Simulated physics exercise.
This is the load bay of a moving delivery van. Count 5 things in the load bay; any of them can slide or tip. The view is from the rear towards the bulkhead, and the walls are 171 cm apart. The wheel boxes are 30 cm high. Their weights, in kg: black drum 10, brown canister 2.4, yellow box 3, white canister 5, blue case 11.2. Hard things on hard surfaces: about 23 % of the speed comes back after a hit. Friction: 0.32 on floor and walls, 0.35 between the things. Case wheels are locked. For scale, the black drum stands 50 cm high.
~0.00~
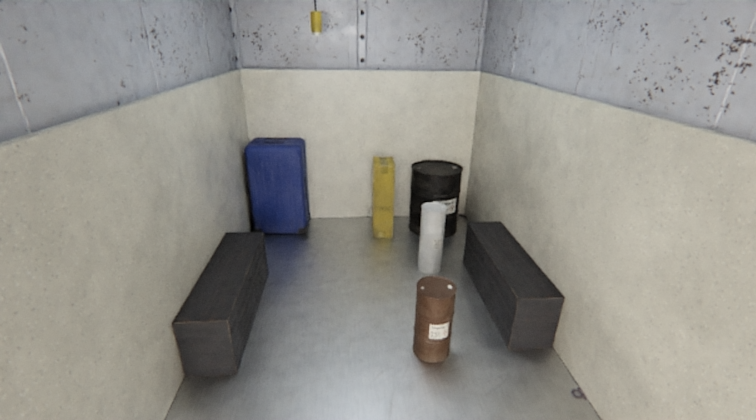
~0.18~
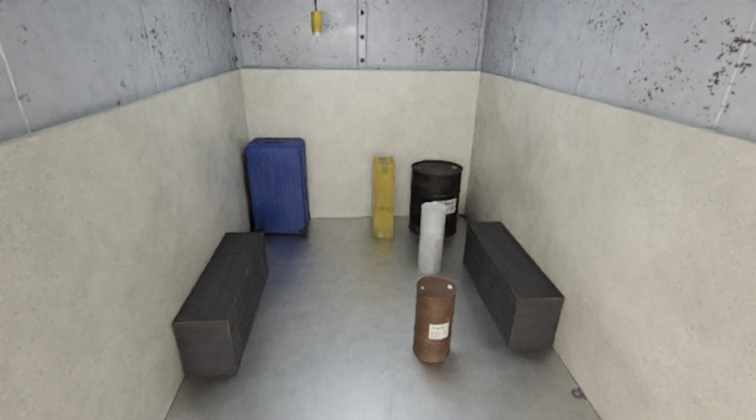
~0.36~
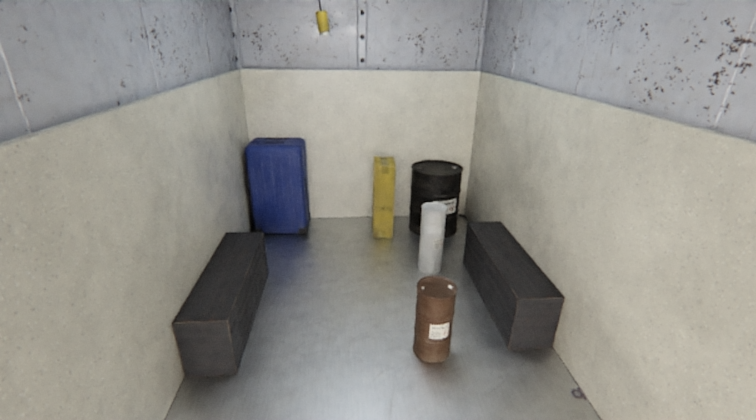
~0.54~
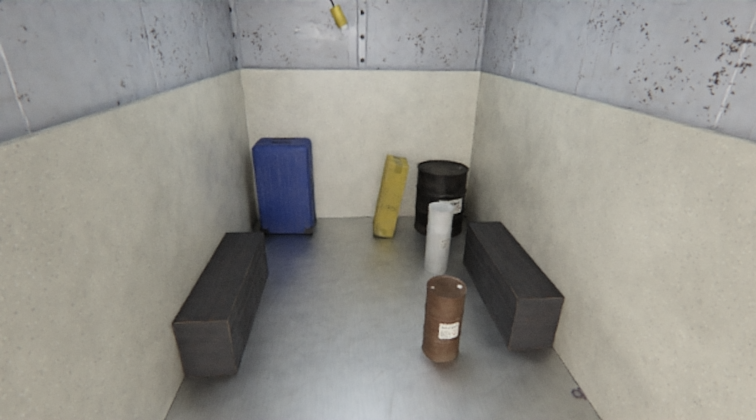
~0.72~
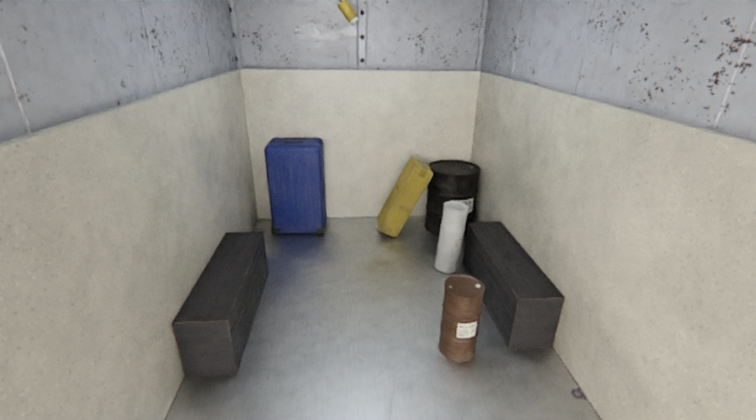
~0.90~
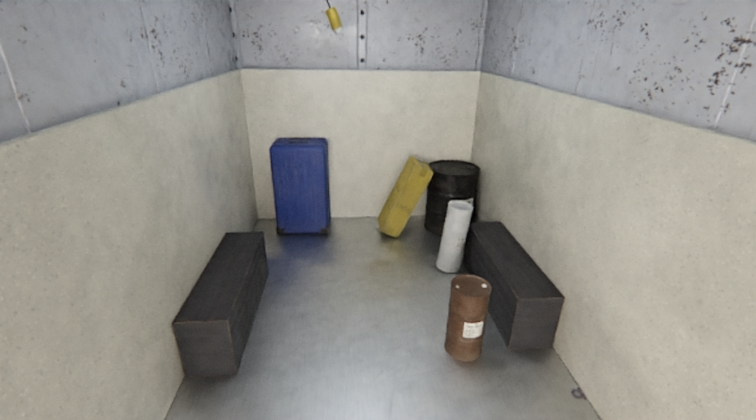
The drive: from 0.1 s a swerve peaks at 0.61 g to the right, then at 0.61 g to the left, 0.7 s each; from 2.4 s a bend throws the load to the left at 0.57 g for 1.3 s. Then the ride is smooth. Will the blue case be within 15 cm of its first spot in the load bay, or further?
The blue case holds its spot.
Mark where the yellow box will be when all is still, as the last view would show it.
At about (341, 229).
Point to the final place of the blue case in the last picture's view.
At about (276, 186).
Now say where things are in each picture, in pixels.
The first frame shows smooth; blue case (280, 186); black drum (435, 198).
The second frame shows load feels 0.14 g right; yellow box (383, 197); white canister (432, 239).
The third frame shows load feels 0.45 g right; black drum (435, 198); brown canister (434, 319).
The fourth frame shows load feels 0.45 g right; yellow box (390, 196) at 10° to upright; white canister (438, 238) shifted 4 cm.
The fifth frame shows load feels 0.14 g right; yellow box (404, 197) at 26° to upright; black drum (451, 198) shifted 13 cm.
The sixth frame shows load feels 0.17 g left; blue case (302, 186) shifted 17 cm; yellow box (404, 197) at 25° to upright.
Around 1.30 s, load feels 0.35 g left; blue case shifted 9 cm near (292, 186); white canister at 62° to upright; brown canister shifted 8 cm.
Around 1.50 s, smooth; white canister on its side; yellow box at 44° to upright; black drum shifted 2 cm.
Around 2.90 s, load feels 0.57 g left; blue case shifted 3 cm near (276, 186); white canister on its side; yellow box on its side.
Finally (4.3 s), on their side or leaning hard in the load bay, yellow box and white canister; not toppled but over 15 cm from the start, black drum and brown canister; the last one still in place (within 15 cm). In the last view, blue case near (276, 186).
